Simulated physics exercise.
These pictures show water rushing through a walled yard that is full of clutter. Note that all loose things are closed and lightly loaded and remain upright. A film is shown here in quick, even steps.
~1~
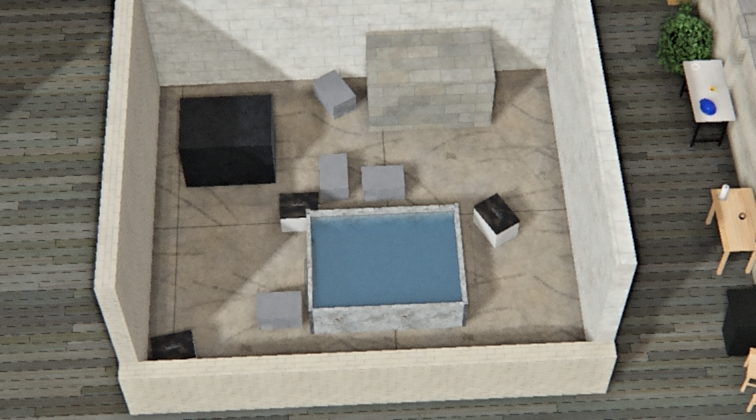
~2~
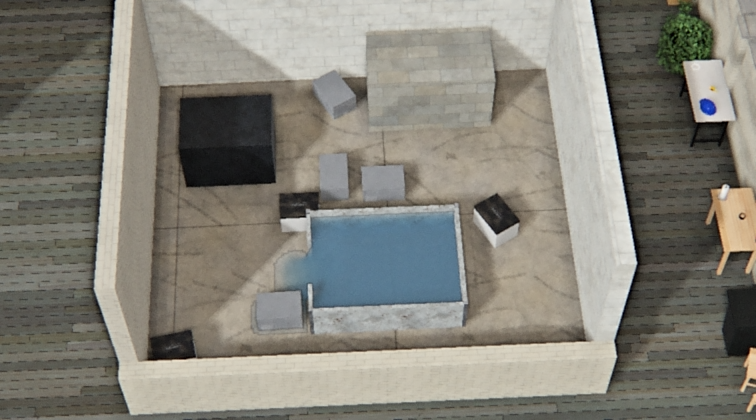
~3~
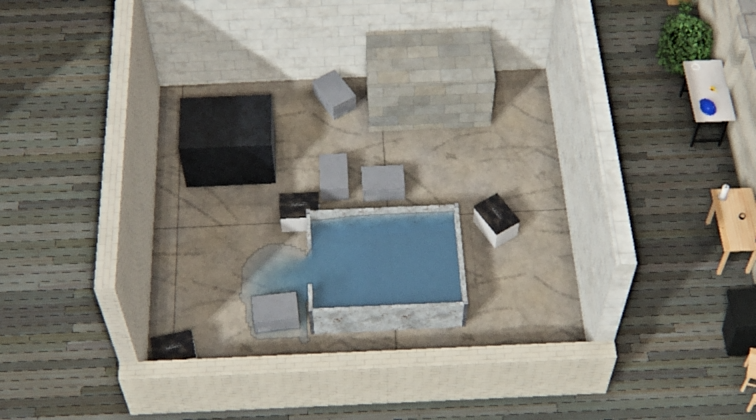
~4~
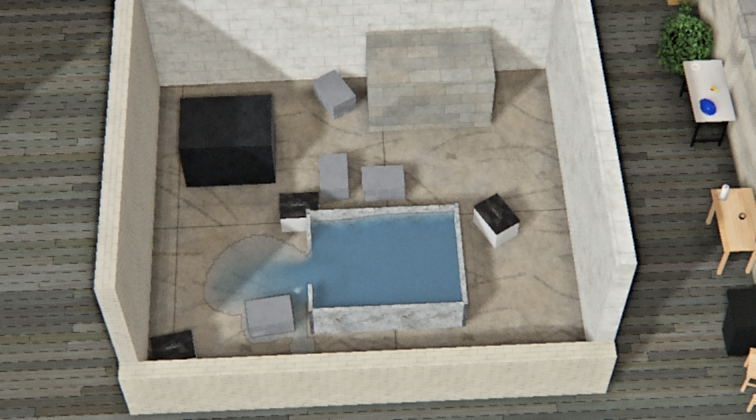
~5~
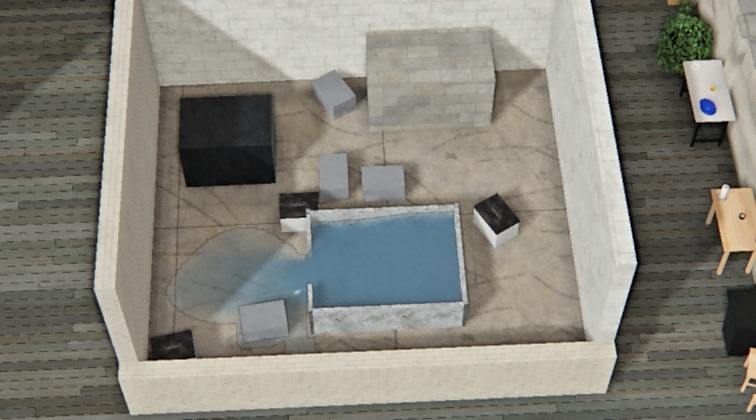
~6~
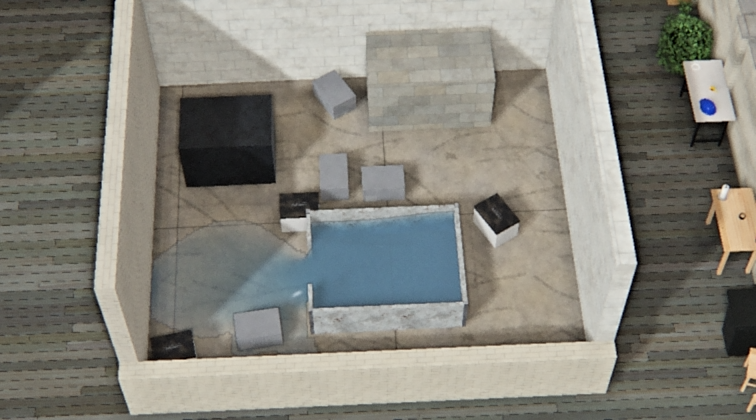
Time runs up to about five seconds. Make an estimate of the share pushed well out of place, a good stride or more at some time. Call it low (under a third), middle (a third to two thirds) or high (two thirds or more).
Low.
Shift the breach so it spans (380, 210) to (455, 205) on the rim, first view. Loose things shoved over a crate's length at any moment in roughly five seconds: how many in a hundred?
Near 10 in a hundred.
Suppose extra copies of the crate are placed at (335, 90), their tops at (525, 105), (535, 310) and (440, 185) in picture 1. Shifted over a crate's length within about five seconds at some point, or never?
Results - 1: Doesn't go far; 2: Doesn't go far; 3: Doesn't go far.
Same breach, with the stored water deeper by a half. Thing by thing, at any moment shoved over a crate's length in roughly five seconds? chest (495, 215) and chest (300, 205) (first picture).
Lab note, in order: Stayed below that mark / stayed below that mark.
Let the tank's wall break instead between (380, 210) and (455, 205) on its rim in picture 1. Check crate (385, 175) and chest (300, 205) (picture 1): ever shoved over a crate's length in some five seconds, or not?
Lab note, in listed order: Got there; didn't get there.
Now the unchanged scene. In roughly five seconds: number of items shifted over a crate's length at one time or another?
2 of them.
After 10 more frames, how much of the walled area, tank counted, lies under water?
Something close to 35 per cent.
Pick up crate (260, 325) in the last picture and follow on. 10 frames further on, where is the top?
(248, 355).
A moment on, 1 of 7 are well off their spots; 0 afloat.
Next, 1 of 7 are well off their spots; 1 afloat.
Later, 2 of 7 are well off their spots; 1 afloat.
In the end, 2 of 7 are well off their spots, and 2 have been at some point; 1 afloat.
